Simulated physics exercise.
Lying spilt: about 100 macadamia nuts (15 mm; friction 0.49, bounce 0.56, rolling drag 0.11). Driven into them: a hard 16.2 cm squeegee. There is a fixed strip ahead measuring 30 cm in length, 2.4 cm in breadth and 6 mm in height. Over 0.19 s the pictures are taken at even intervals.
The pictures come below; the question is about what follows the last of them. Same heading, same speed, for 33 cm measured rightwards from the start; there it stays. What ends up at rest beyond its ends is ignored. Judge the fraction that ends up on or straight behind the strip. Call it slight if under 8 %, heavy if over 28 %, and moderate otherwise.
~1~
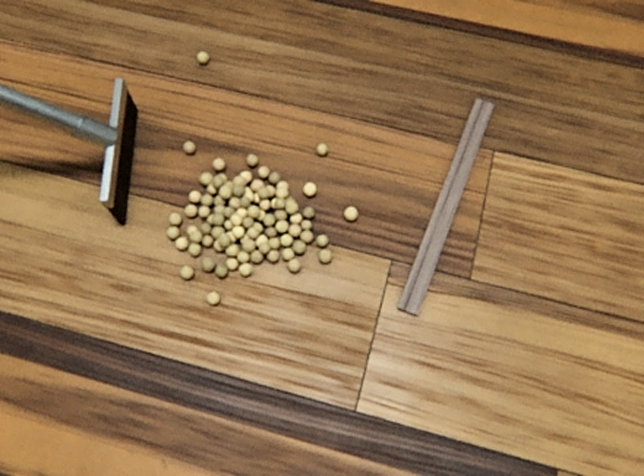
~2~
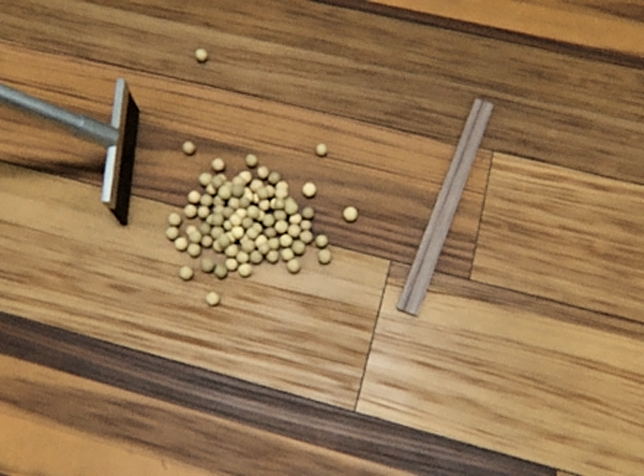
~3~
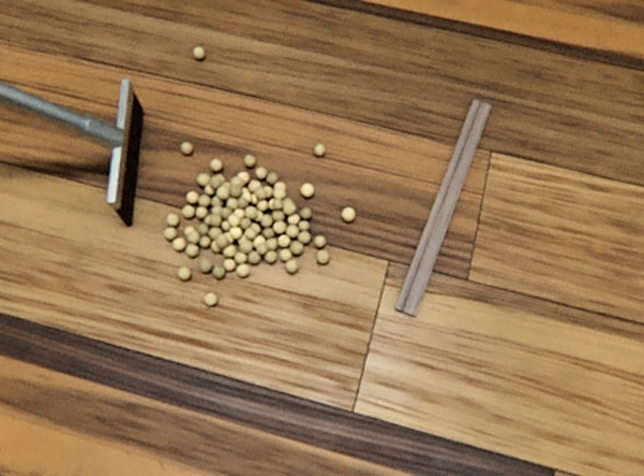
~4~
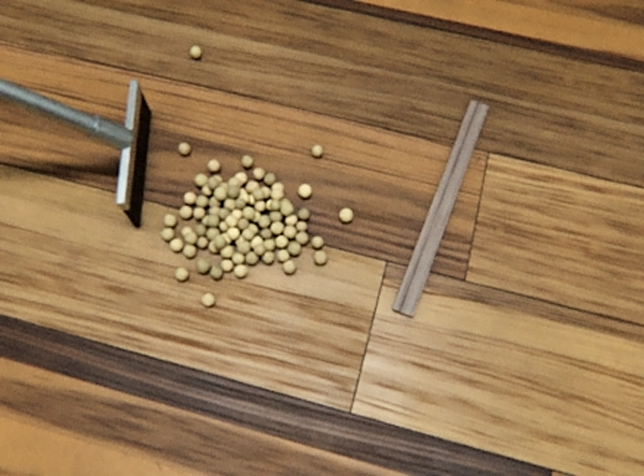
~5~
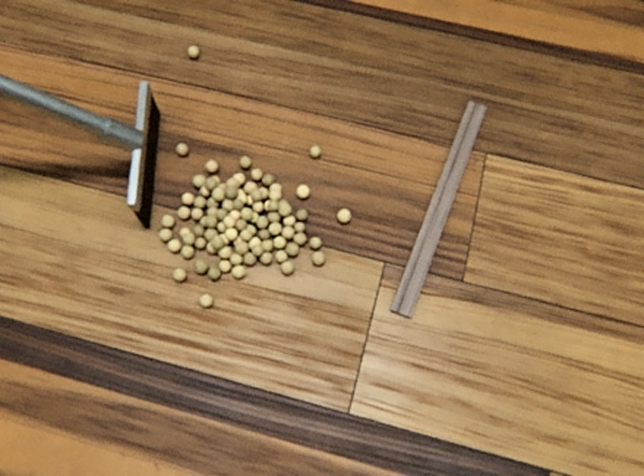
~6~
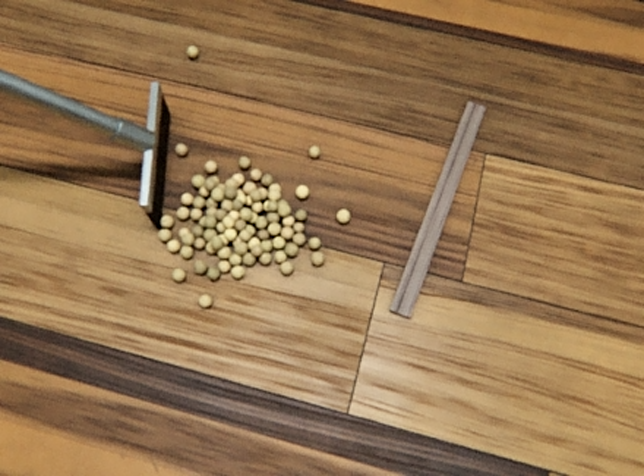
Moderate.
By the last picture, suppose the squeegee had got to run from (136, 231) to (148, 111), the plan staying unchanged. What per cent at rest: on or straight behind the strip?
I'd say it's beyond 0.
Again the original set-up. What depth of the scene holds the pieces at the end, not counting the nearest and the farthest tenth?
About 22 cm.
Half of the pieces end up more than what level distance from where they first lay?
I'd put it at close to 10 cm.
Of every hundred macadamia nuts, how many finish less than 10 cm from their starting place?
I'd put it at around 50 per cent.
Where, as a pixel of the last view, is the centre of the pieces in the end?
Centre point: Approx. (355, 259) px.
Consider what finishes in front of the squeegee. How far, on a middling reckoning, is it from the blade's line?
Roughly 5 centimetres.
Then, 0.37 s after the last picture, squeegee 19 cm from its start, spill 17 cm wide; elsewhere 100 %.
Then, 0.73 s after the last picture, squeegee 32 cm from its start, spill 22 cm wide; elsewhere 100 %.
Then, 1.04 s after the last picture, squeegee 34 cm from its start, spill 27 cm wide; on or straight behind the strip 10 %, elsewhere 90 %.
In the end, on or straight behind the strip 10 %, elsewhere 90 %.
